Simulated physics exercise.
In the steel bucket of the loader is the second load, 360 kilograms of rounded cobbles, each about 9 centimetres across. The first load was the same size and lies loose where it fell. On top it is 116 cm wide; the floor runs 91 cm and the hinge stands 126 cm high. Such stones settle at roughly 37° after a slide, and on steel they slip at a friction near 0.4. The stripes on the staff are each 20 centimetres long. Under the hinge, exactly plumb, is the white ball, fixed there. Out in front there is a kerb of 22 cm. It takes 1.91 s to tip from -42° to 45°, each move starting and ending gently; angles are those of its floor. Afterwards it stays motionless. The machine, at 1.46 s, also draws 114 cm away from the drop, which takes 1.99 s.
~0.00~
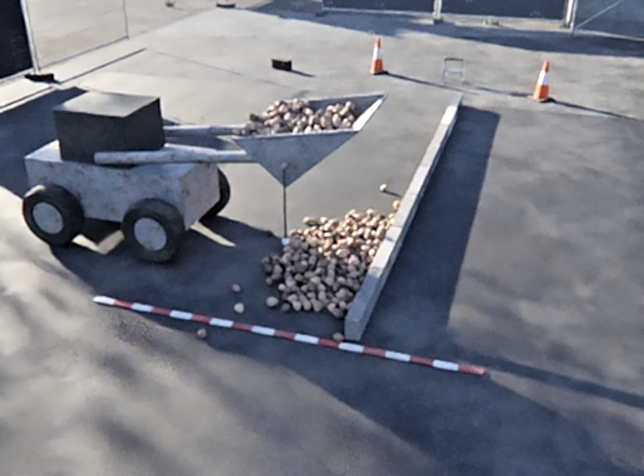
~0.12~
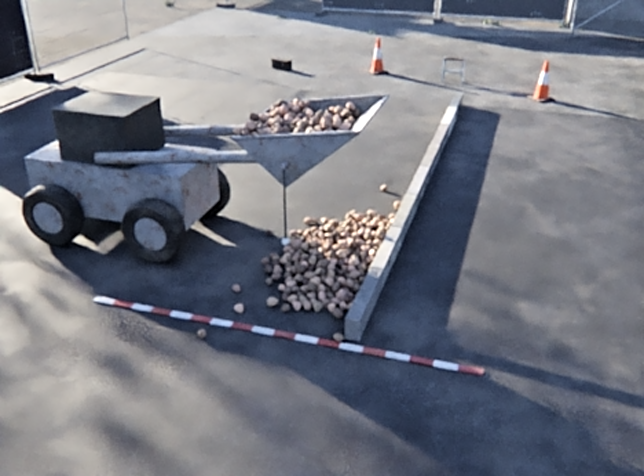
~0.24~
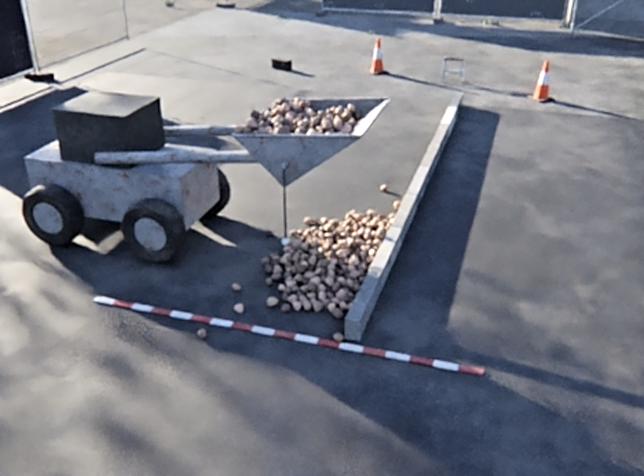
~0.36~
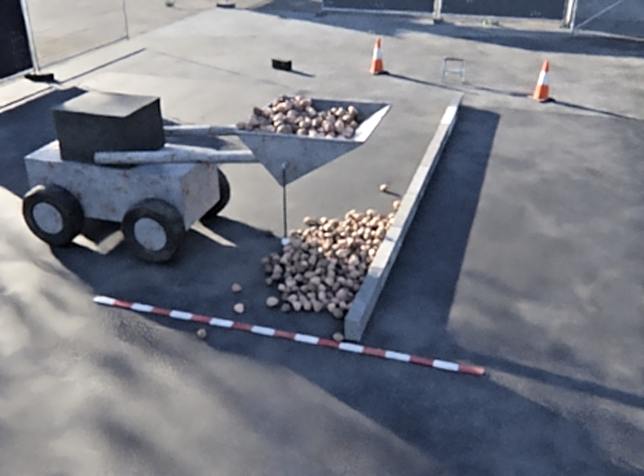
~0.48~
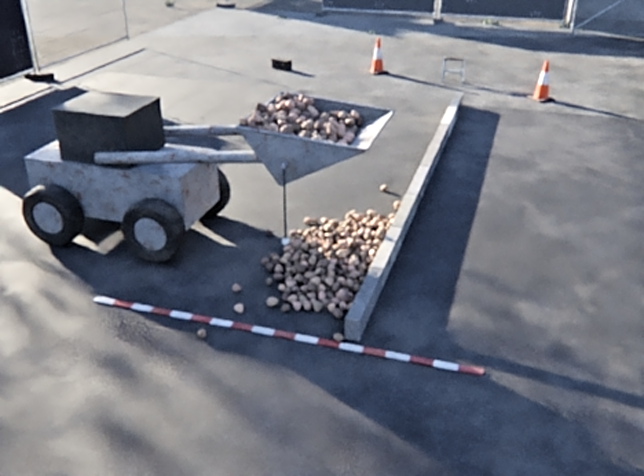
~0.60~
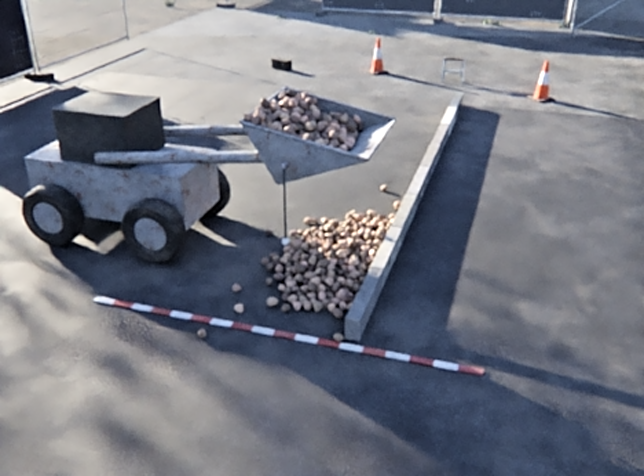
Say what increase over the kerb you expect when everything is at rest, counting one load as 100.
Some 26 per cent is added.
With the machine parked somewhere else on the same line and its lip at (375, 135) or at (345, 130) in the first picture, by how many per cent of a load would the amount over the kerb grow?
Around 50 and 15 percent respectively.
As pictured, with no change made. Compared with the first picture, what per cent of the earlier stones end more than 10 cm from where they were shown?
The answer is about 0 per cent.
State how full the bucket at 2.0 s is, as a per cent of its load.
Roughly 5 per cent is still inside.
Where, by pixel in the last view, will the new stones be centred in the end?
In the last view, somewhere near (366, 249).
After 1.4 s the floor is at 31°; in per cent of one load, 97 in the bucket, 103 on this side of the kerb; the foremost stones are at (371, 264).
After 2.0 s the floor is at 45°; in per cent of one load, 6 in the bucket, 176 on this side of the kerb, 19 over the kerb; the foremost stones are at (446, 255).
After 3.9 s the floor is at 45°; in per cent of one load, 0 in the bucket, 175 on this side of the kerb, 26 over the kerb; the foremost stones are at (524, 301).
After 6.6 s the floor is at 45°; in per cent of one load, 0 in the bucket, 175 on this side of the kerb, 26 over the kerb; the foremost stones are at (524, 301). Net gain over the kerb, 26.
